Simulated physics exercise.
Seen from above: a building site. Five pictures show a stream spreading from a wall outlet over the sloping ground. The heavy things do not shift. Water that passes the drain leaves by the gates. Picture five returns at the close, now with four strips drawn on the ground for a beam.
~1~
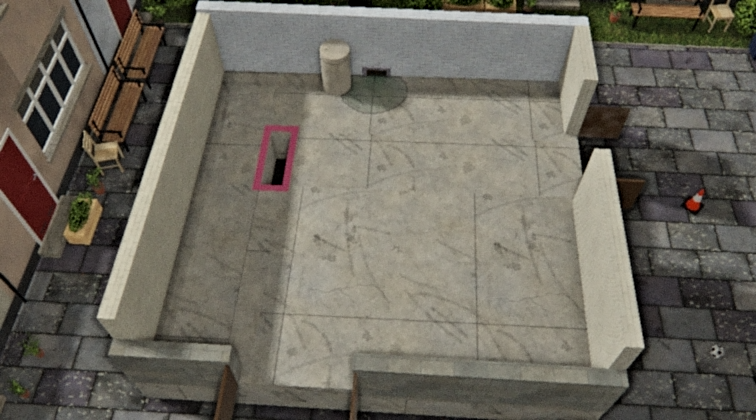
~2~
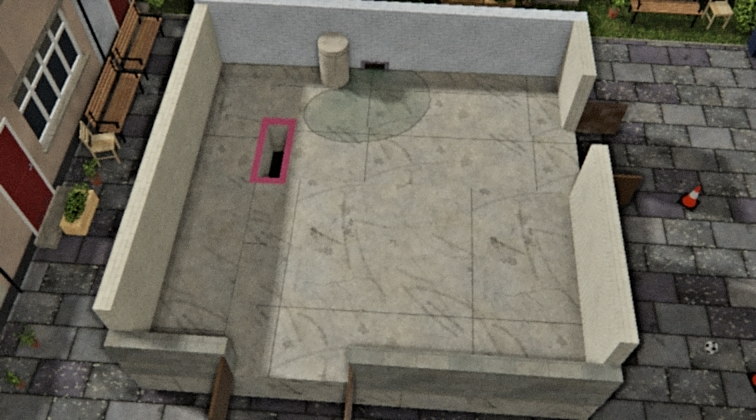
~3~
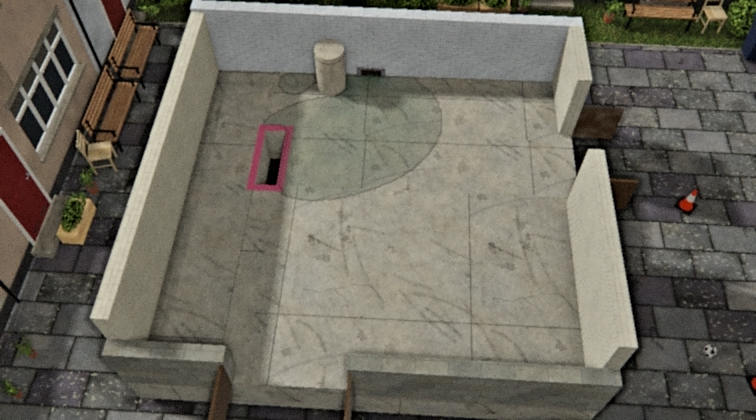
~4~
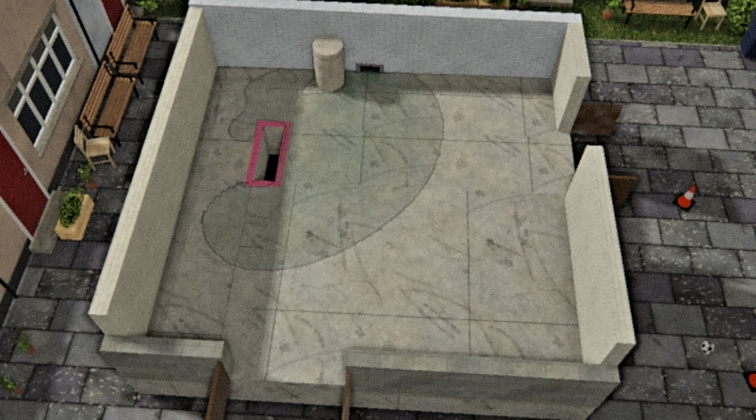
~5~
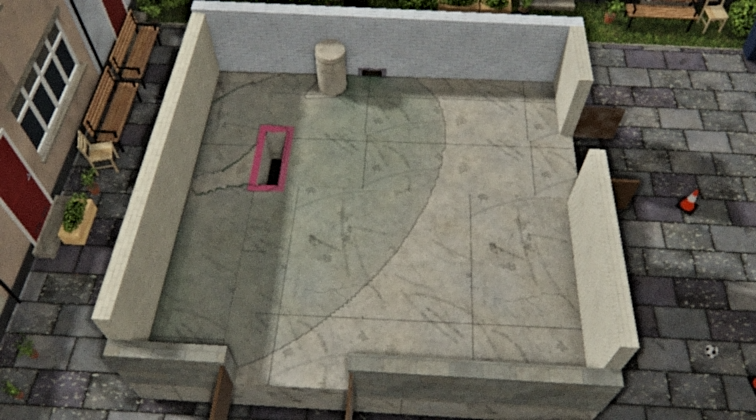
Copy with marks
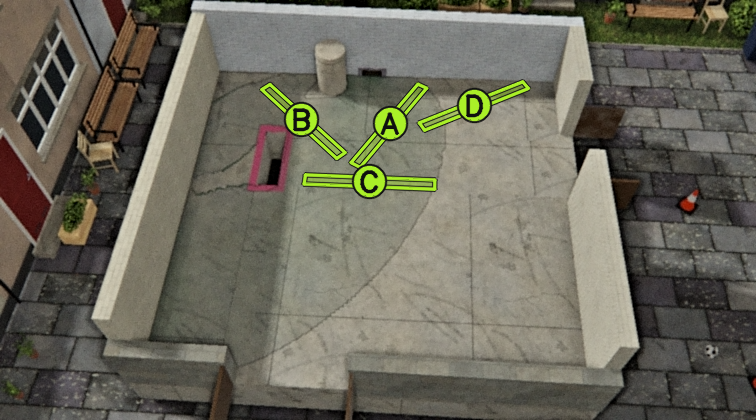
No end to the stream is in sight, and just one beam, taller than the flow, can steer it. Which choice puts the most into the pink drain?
It is C.
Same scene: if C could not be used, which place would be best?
That would be A.
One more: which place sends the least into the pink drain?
That would be B.
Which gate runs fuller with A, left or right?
More leaves on the left.
On the marked copy, A from (355, 164) to (422, 86); B from (265, 87) to (340, 155); C from (304, 179) to (434, 184); D from (421, 126) to (525, 85).
For place A, about 59 % of the stream goes into the pink drain, about 38 % out by the gates.
For place B, about 2 % of the stream goes into the pink drain, about 96 % out by the gates.
For place C, about 90 % of the stream goes into the pink drain, about 4 % out by the gates.
For place D, about 36 % of the stream goes into the pink drain, about 62 % out by the gates.
